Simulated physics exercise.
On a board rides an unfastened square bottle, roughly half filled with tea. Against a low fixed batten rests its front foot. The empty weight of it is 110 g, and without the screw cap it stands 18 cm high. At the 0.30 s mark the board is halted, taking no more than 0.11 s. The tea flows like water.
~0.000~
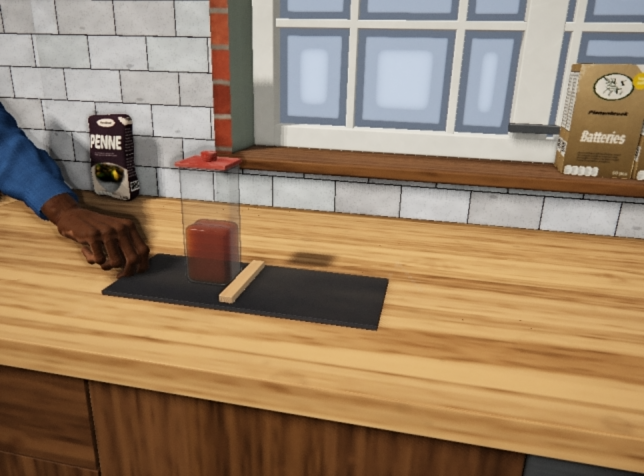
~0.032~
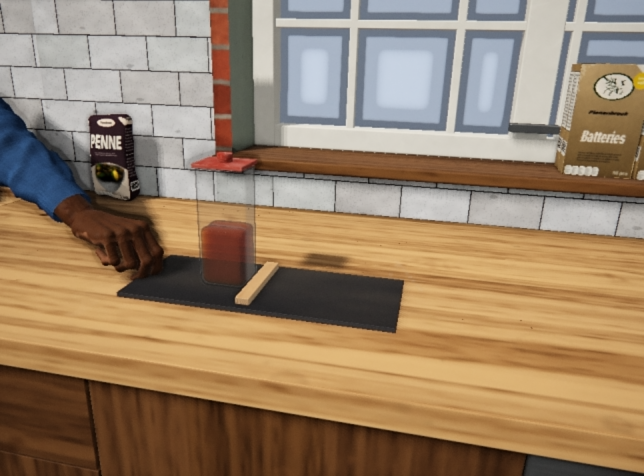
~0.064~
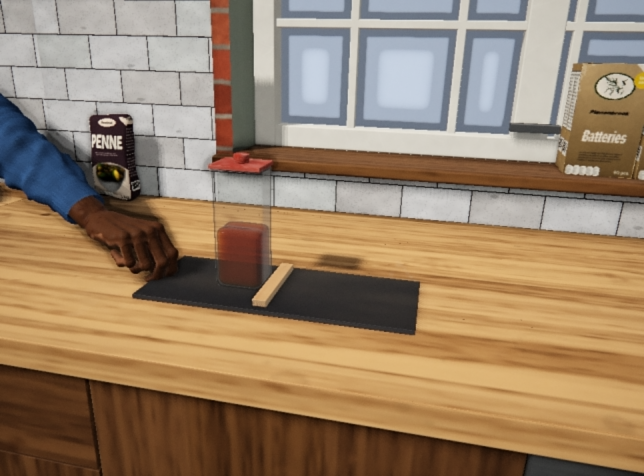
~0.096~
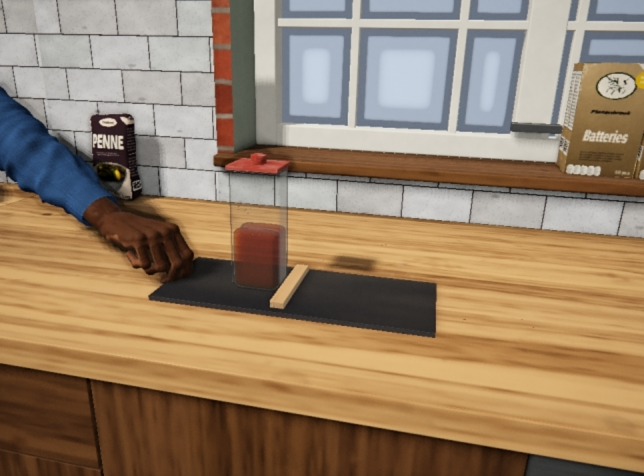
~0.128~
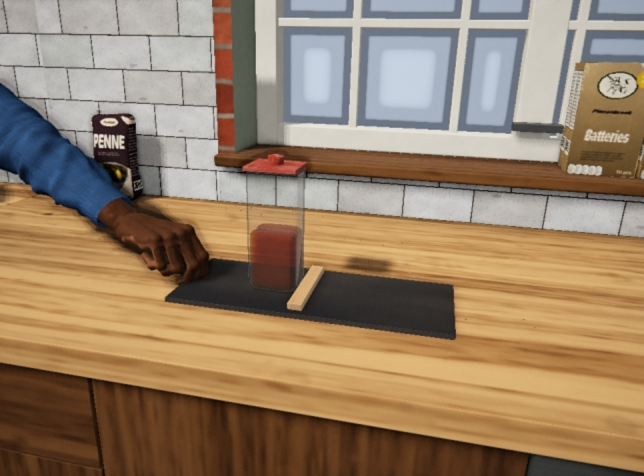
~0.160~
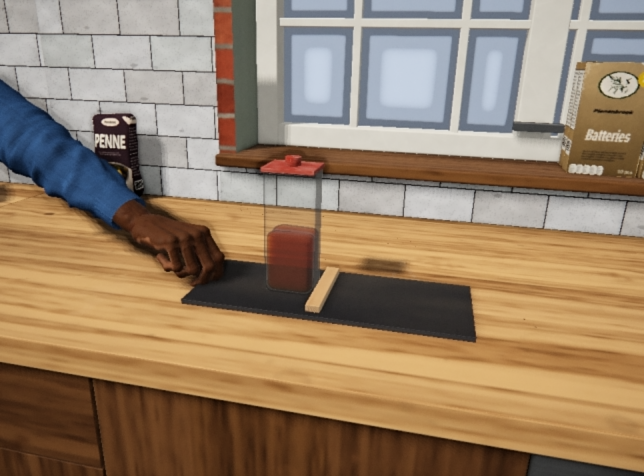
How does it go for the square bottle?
I expect it won't tip.
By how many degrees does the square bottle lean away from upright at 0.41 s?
Tilt: Approx. 6°.
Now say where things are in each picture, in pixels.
In the first picture, it has moved 0.0 cm; in the square bottle the surface runs from (193, 222) to (235, 226), rim (233, 169).
In the second picture, it has moved 2.4 cm; in the square bottle the surface runs from (208, 223) to (251, 227).
In the third picture, it has moved 4.7 cm; in the square bottle the surface runs from (224, 225) to (267, 229).
In the fourth picture, it has moved 7.1 cm; in the square bottle the surface runs from (239, 226) to (283, 230).
In the fifth picture, it has moved 9.5 cm; in the square bottle the surface runs from (256, 227) to (300, 231).
In the sixth picture, it has moved 11.8 cm; in the square bottle the surface runs from (272, 228) to (317, 232).
After 0.41 s the board moves at 0.00 m/s; the square bottle leans 5°.
After 0.53 s the square bottle stands where it began.
After 0.69 s the square bottle stands where it began.
After 0.91 s the square bottle stands where it began.
In the end the square bottle stands where it began.
